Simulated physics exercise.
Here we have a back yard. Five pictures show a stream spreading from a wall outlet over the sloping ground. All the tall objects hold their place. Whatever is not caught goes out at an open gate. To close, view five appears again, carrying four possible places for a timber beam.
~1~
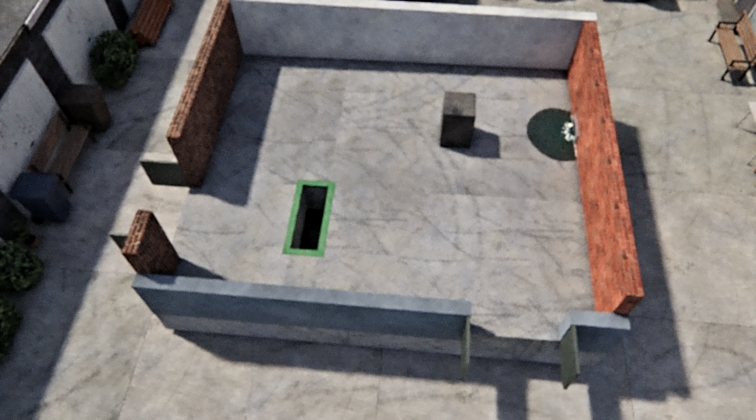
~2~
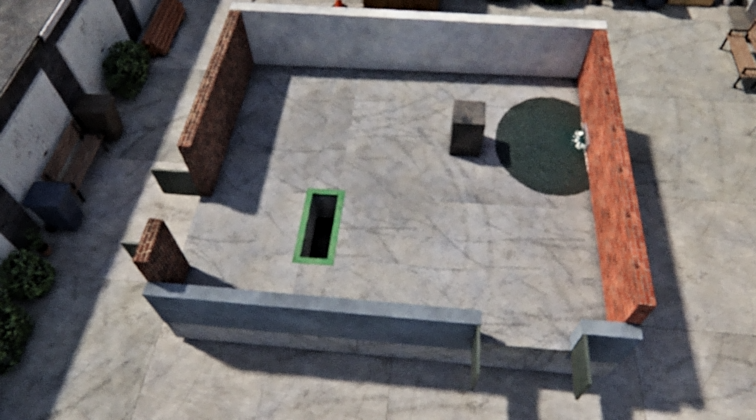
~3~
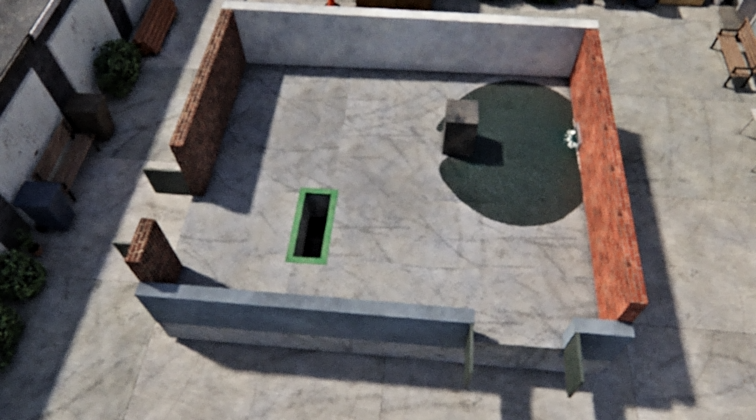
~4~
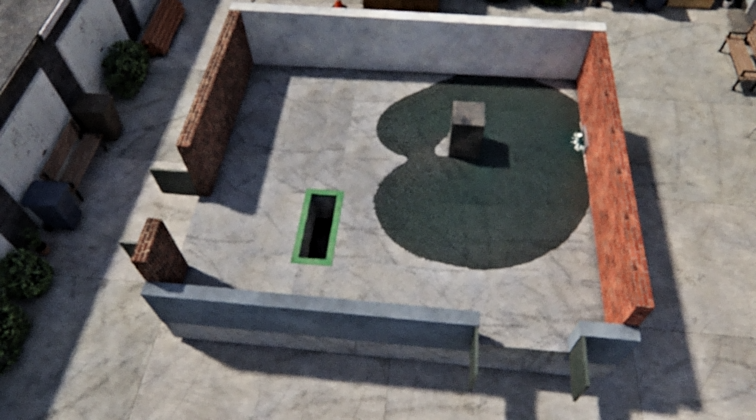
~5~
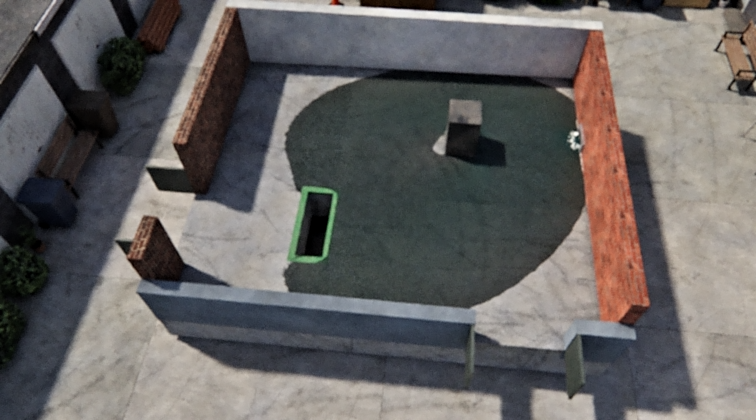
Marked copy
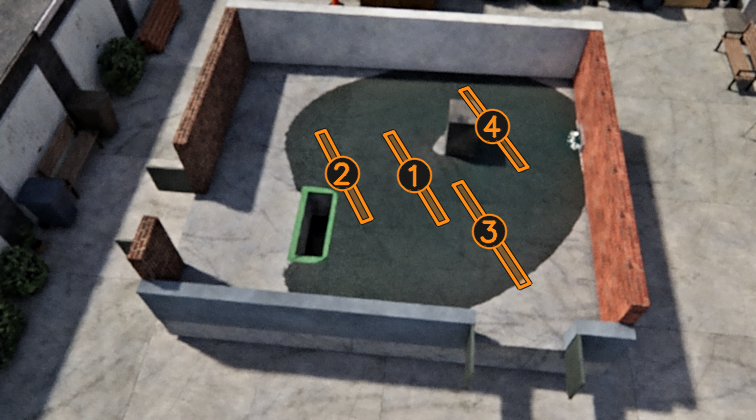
Dark water spread from beside the red brick wall on the right of a walled yard, curled around a square block, then widened leftward across the paving until it reached the green-edged gully.
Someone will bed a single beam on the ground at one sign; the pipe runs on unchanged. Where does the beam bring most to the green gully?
3.
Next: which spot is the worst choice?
The answer is 1.
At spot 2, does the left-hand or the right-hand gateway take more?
The left gate.
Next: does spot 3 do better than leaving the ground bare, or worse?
Worse.
On the marked copy, 1 from (388, 133) to (443, 222); 2 from (320, 132) to (366, 220); 3 from (457, 183) to (524, 285); 4 from (463, 89) to (523, 168).
For spot 1, about 6 % of the stream goes into the green gully, about 93 % out by the gates.
For spot 2, about 11 % of the stream goes into the green gully, about 88 % out by the gates.
For spot 3, about 22 % of the stream goes into the green gully, about 76 % out by the gates.
For spot 4, about 14 % of the stream goes into the green gully, about 85 % out by the gates.
